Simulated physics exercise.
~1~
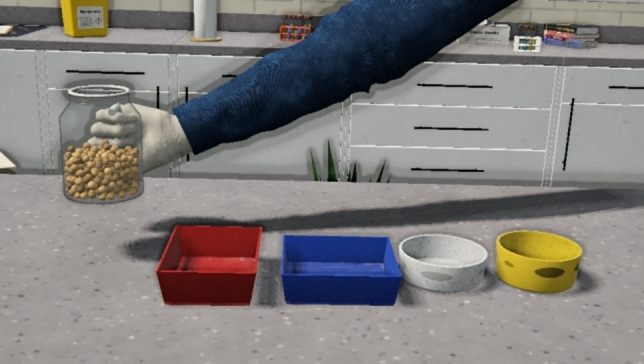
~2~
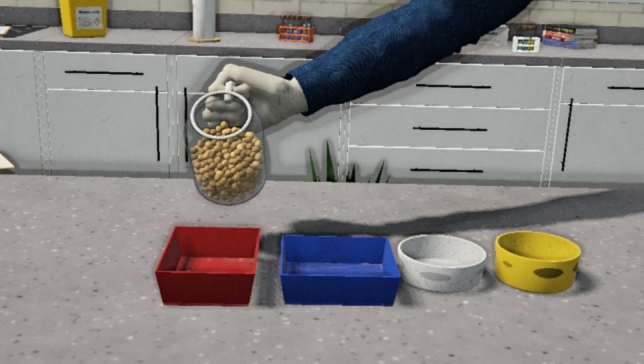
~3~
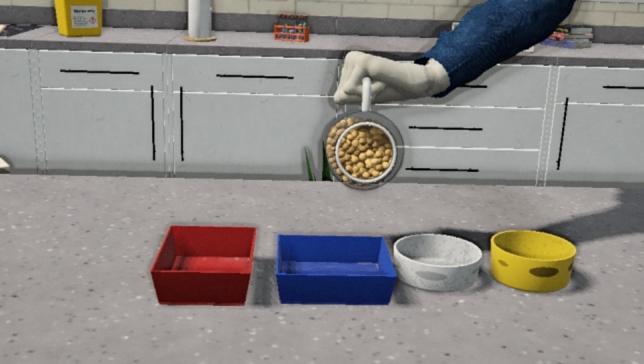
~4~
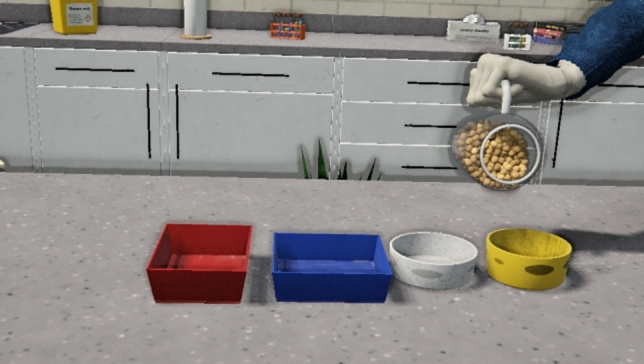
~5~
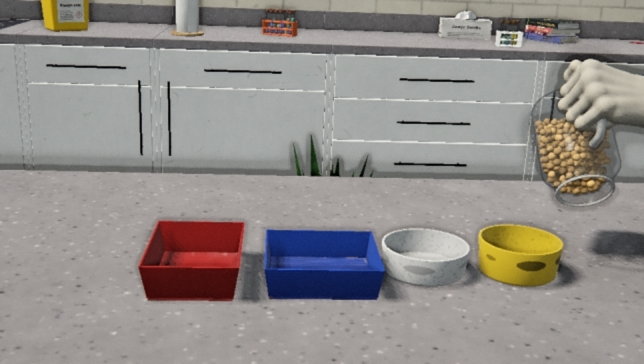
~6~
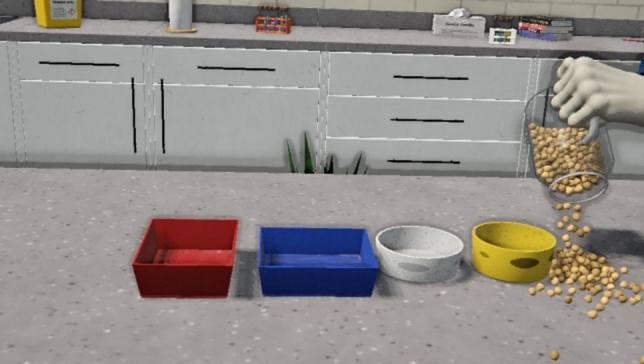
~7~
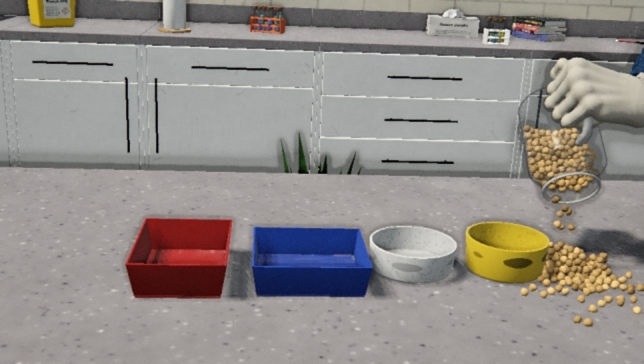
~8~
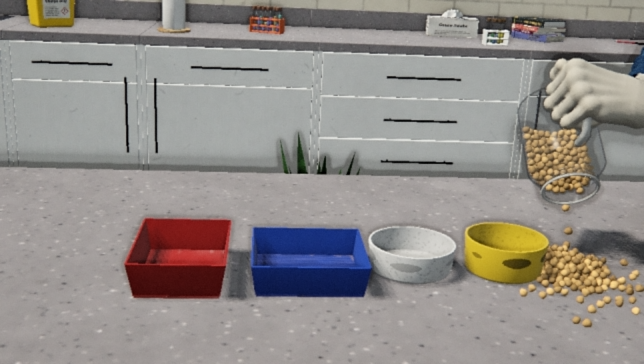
A gloved hand carries a jar right, tips it, and spills chickpeas beside the yellow dish.
